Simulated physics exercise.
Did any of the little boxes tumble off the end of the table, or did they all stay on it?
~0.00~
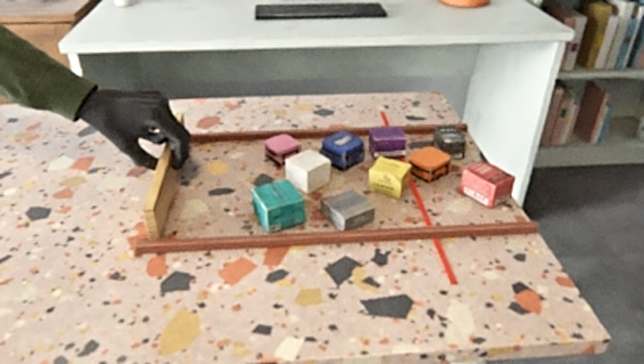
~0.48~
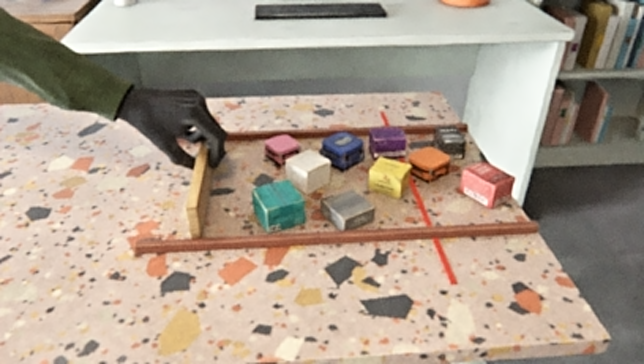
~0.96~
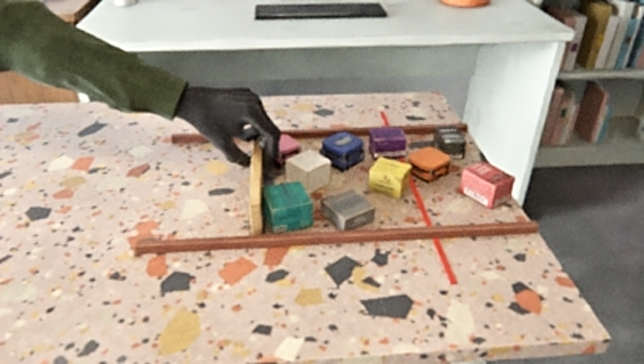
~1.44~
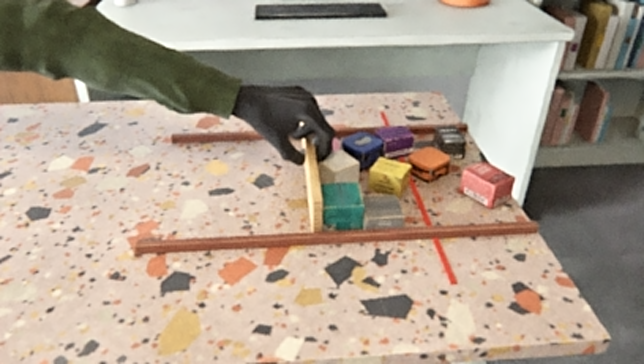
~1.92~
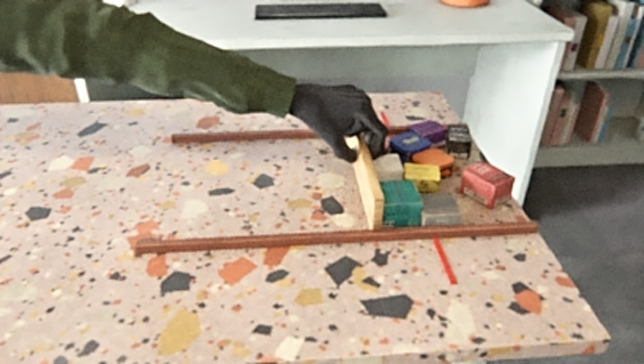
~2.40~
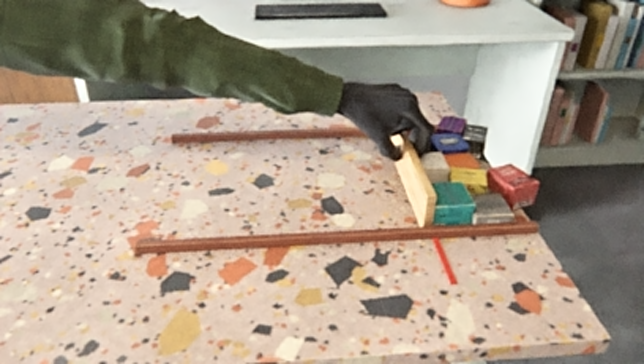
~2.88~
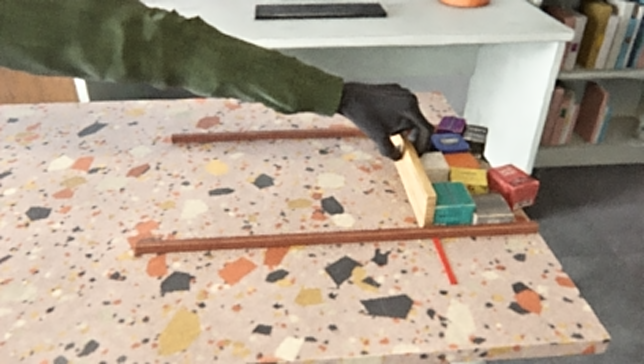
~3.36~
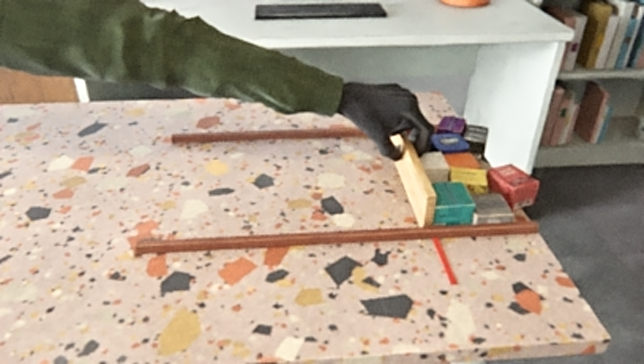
They all stayed on the table. The boxes ended up crowded together near the edge in front of the board, and none fell off.
